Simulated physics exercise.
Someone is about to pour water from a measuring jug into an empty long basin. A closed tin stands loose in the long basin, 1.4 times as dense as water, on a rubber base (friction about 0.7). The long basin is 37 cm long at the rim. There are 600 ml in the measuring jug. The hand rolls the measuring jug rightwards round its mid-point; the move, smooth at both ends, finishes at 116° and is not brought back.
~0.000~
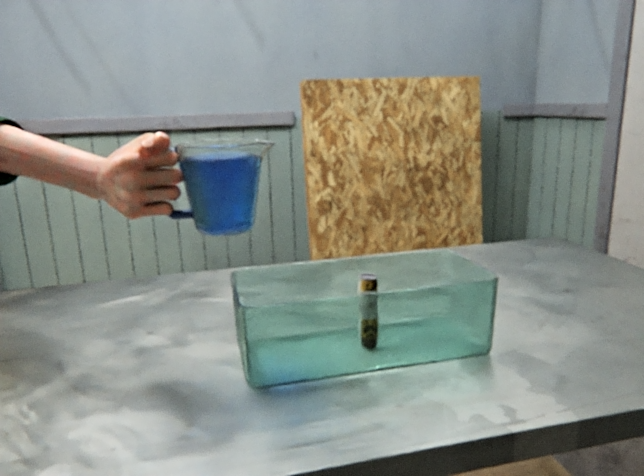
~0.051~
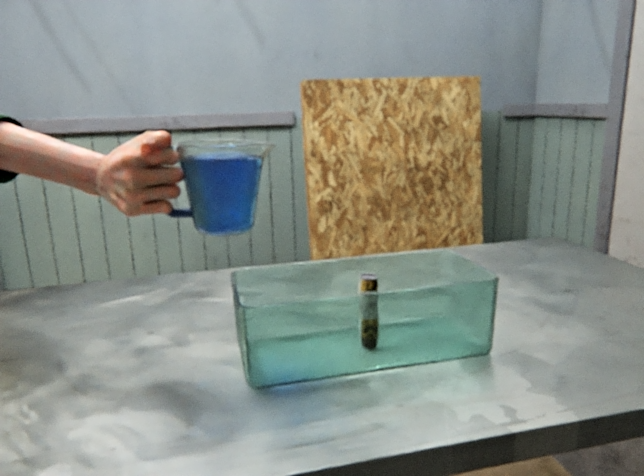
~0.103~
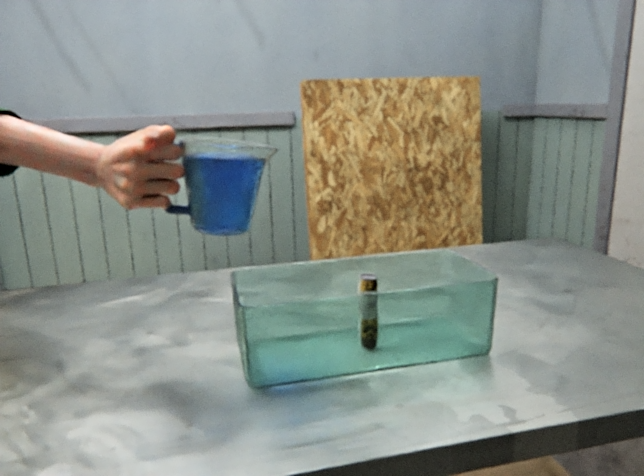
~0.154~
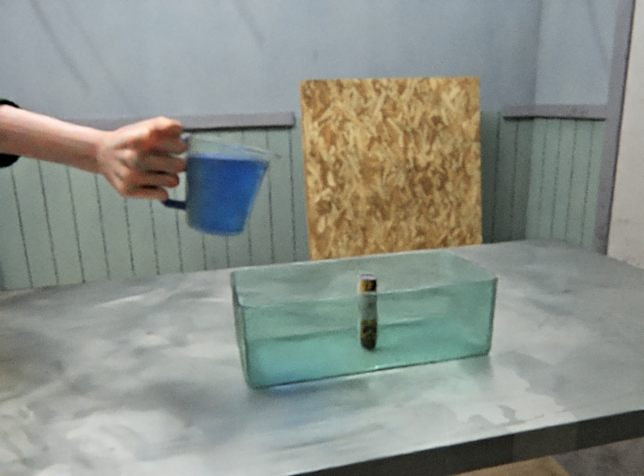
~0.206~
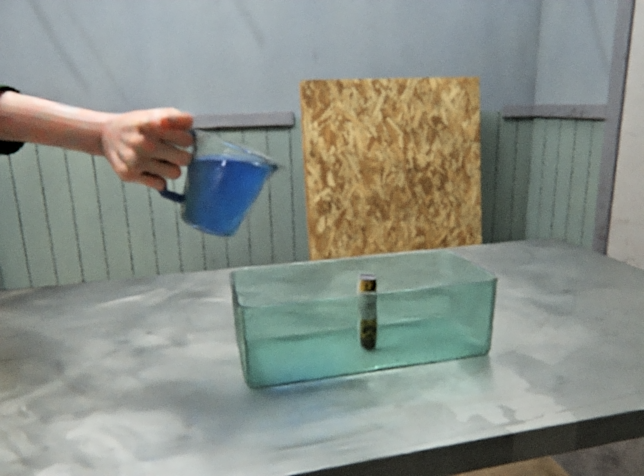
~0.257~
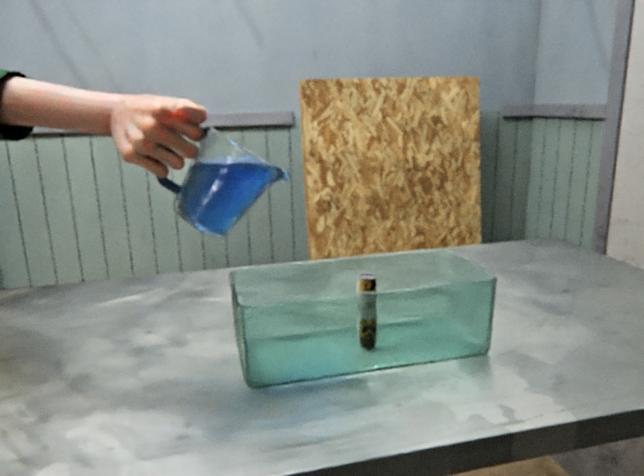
In a room with pale blue walls and green panelling, a grey tabletop is seen from slightly above by a still camera. A hand at left holds a clear jug of blue liquid above a long, greenish glass basin with a small dark, gold-topped cylinder standing inside, and a speckled tan board stands behind. The hand steadily tilts the jug rightwards, its spout lowering and the liquid shifting towards it.
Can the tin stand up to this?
The tin remains upright.
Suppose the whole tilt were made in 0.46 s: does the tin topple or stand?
The tin stays up.
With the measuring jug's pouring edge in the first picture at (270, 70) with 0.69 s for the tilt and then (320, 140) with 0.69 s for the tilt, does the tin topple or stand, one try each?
First it falls; then it topples.
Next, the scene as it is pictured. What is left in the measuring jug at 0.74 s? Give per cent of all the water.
About 2 per cent.
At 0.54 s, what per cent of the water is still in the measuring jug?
Some 40 per cent.
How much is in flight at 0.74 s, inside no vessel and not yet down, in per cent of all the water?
Some 7 per cent.
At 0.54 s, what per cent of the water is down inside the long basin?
Near 34 in a hundred.
After 0.54 s the tilt is 102° and 39 per cent is still to pour; the tin stands where it began.
After 0.74 s the tilt is 116° and 2 per cent is still to pour; the tin stands where it began.
After 0.96 s the tilt is 116° and 0 per cent is still to pour; the tin stands where it began.
After 1.19 s the tilt is 116° and 0 per cent is still to pour; the tin stands where it began.
In the end the tin stands where it began.
